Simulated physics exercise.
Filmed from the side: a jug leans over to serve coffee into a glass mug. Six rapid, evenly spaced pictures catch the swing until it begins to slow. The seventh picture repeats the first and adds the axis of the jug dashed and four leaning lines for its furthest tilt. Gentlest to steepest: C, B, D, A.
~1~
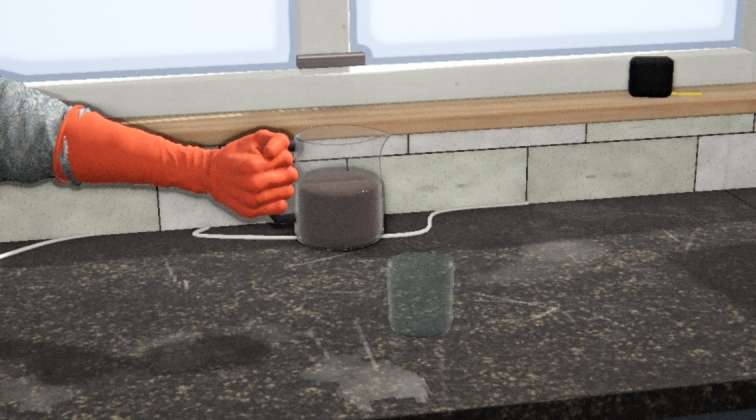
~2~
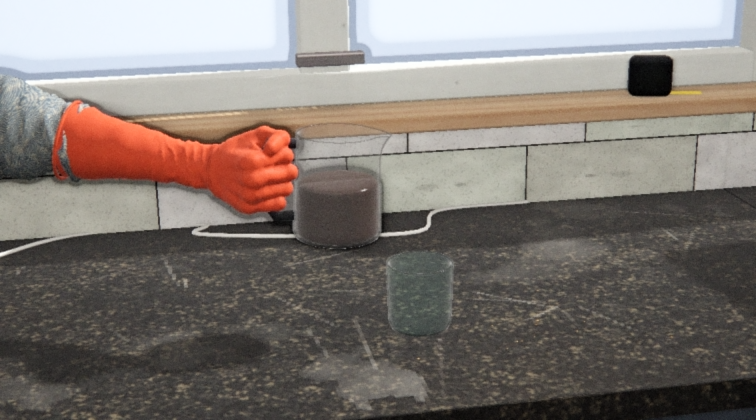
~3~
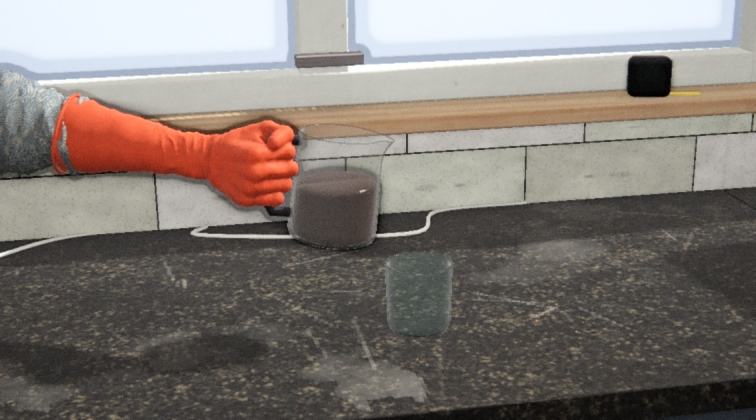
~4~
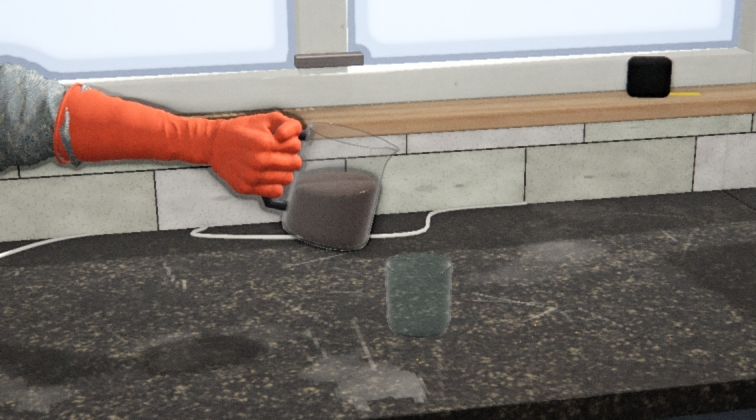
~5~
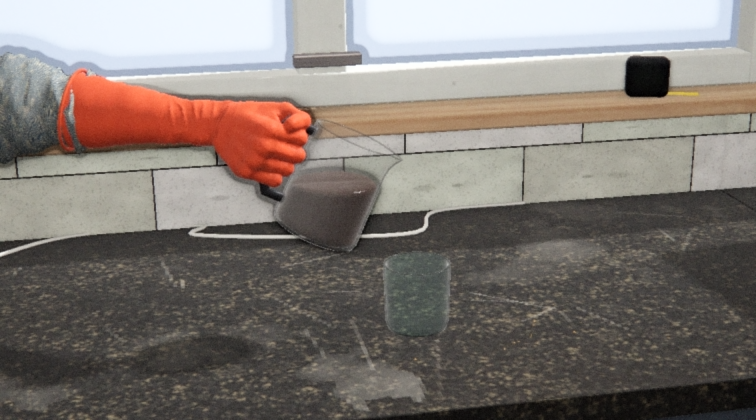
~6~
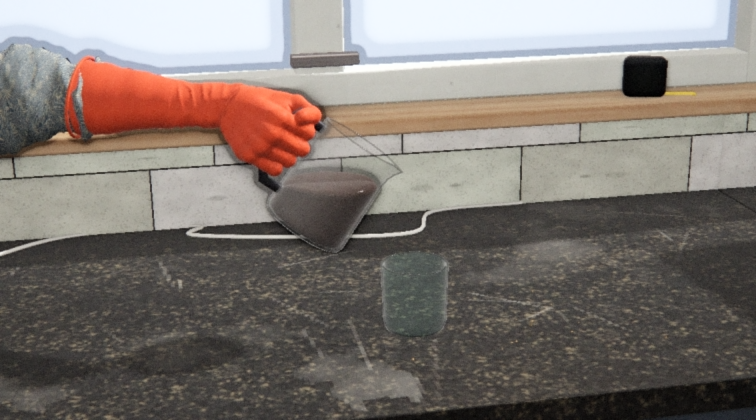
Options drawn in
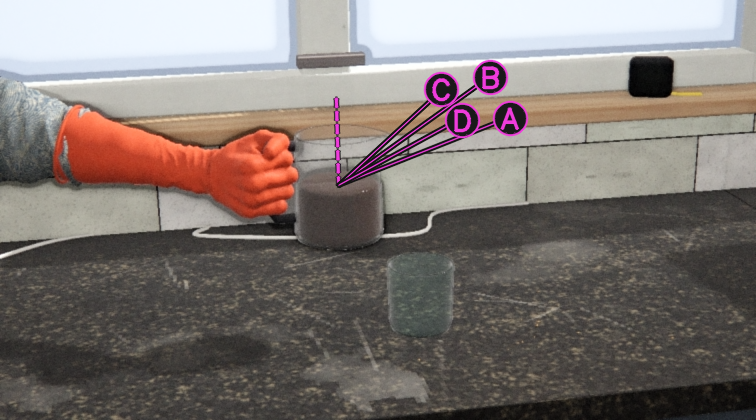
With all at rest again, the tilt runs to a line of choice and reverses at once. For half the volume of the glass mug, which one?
Use mark A.
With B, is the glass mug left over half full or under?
Under half.
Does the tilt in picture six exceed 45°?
No.
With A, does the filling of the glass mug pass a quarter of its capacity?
Yes, it does.
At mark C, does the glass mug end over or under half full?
Under half.
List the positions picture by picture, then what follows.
Upright, lip at (389, 134); rim of the glass mug round (421, 263); nothing has left yet.
Upright, lip at (389, 134); nothing has left yet.
Tipped about 7°, lip at (393, 140); nothing has left yet.
Tipped about 15°, lip at (398, 148); nothing has left yet.
Tipped about 25°, lip at (401, 158); nothing has left yet.
Tipped about 36°, lip at (401, 170); nothing has left yet.
On the marked copy, A at (494, 123); B at (476, 86); C at (429, 101); D at (446, 126).
With A, the glass mug ends with about 47 % of what it can hold; 5 % of the coffee is spilt.
With B, the glass mug ends with about 12 % of what it can hold.
With C, the glass mug ends with about 3 % of what it can hold.
With D, the glass mug ends with about 29 % of what it can hold.
